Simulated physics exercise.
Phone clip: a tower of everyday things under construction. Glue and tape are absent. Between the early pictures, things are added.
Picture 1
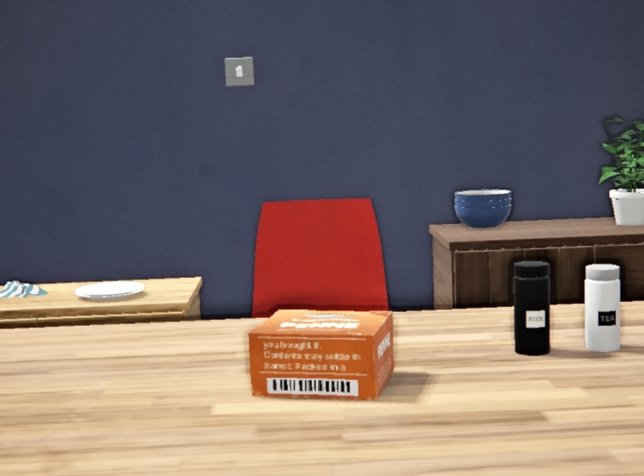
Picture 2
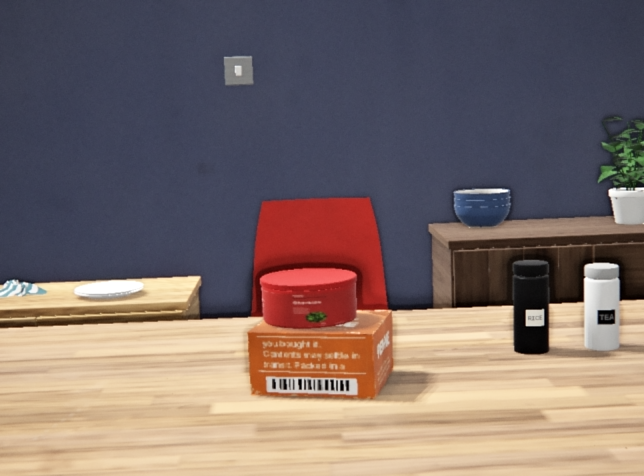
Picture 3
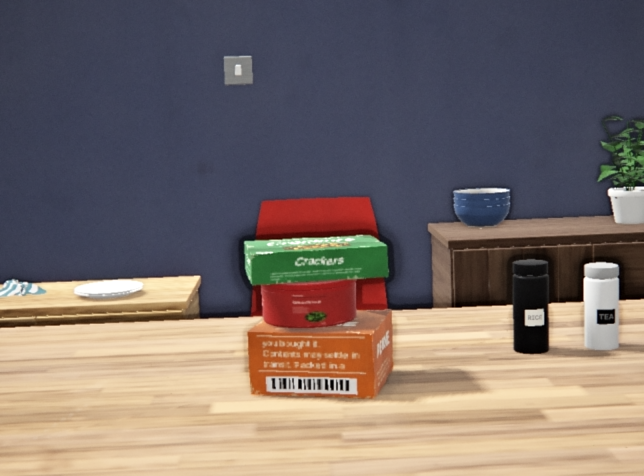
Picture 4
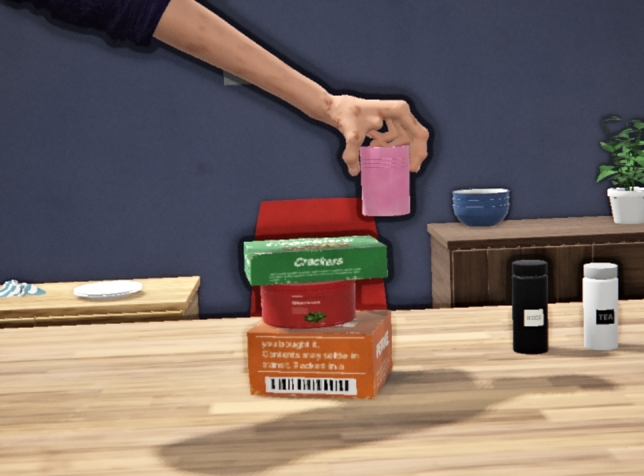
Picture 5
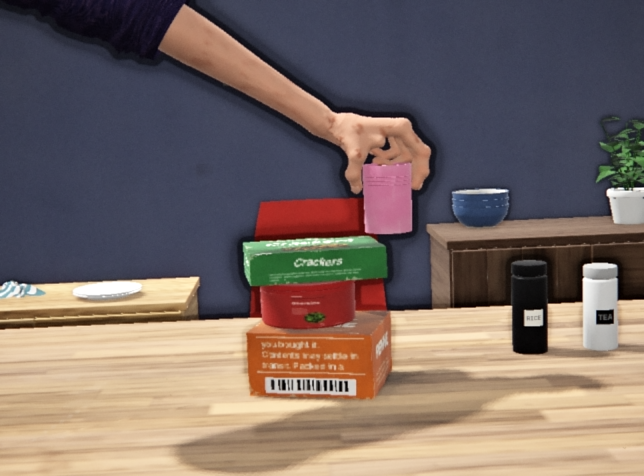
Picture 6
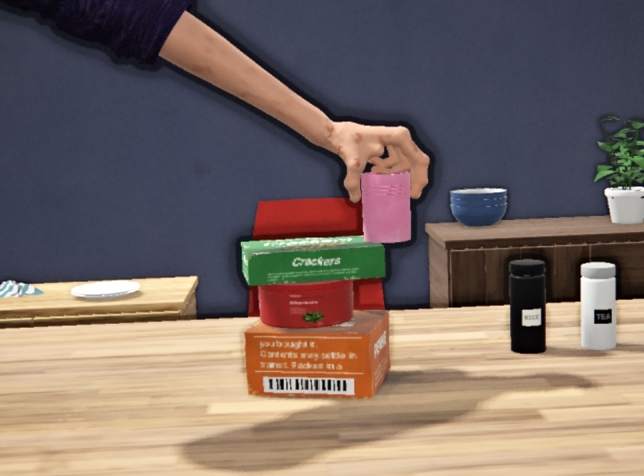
A red tub and then a green crackers box appear stacked on an orange box on a wooden table, and a hand reaching in from the upper left lowers a pink cup slightly to the stack's upper right edge.
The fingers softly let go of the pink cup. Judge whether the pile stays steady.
Judgement: The pile does not stay steady.
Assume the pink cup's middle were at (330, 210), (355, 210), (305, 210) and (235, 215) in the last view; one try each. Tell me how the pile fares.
Result per try: First still standing, second still standing, third still standing, fourth toppled.
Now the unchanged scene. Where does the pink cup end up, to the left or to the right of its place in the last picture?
It goes rightward.
Then, 0.30 s past the last view, pink cup now fallen.
Then, 0.40 s past the last view, things are still on the move.
Finally, fallen, pink cup; the other 5 still in place. Final places as the last picture's camera would see them, pink cup near (438, 347). The pile gives way.
